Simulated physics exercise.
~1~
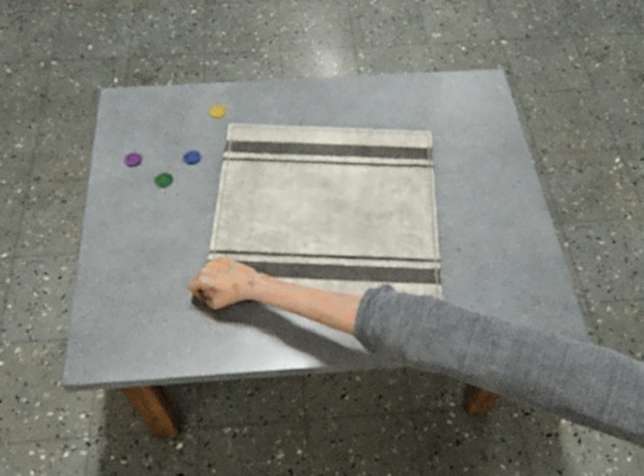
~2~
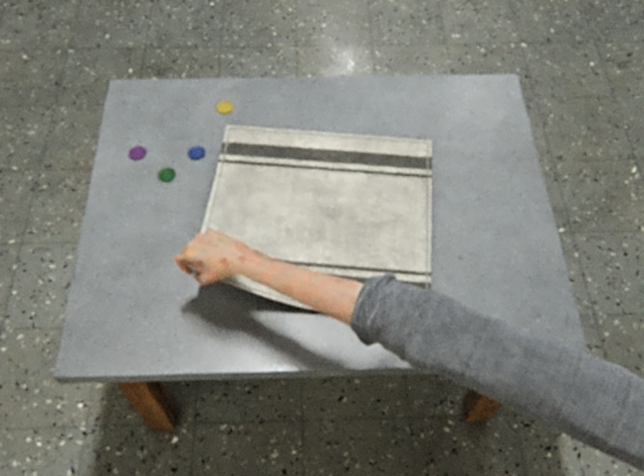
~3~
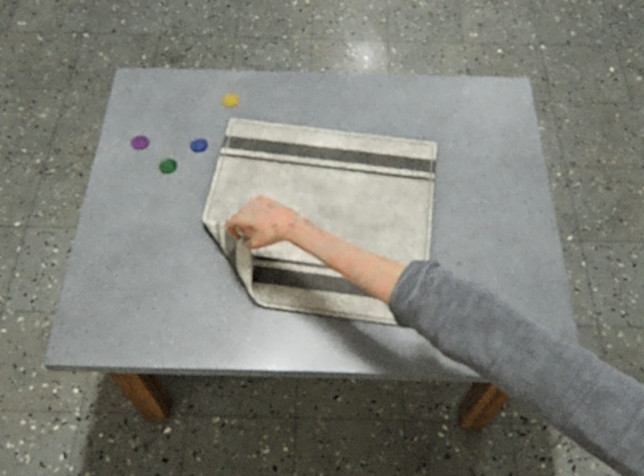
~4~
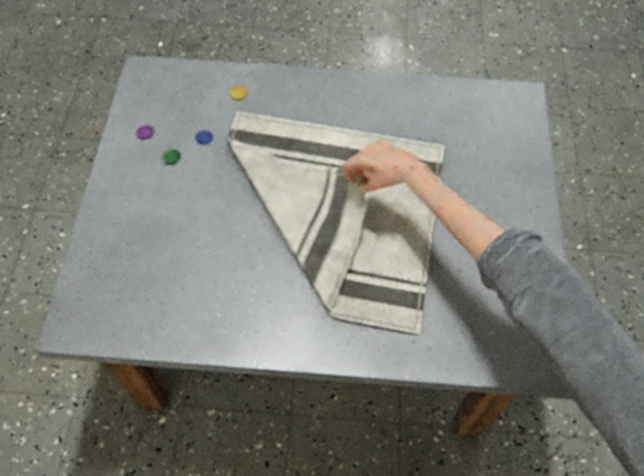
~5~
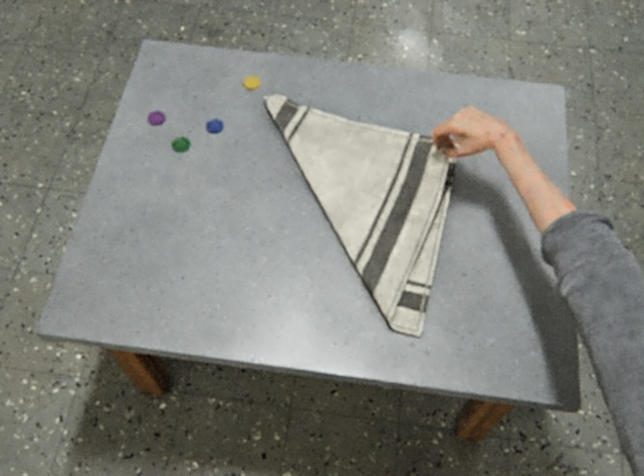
On a grey table, a hand folding a striped cloth diagonally from its lower left corner toward upper right, four small discs staying uncovered.
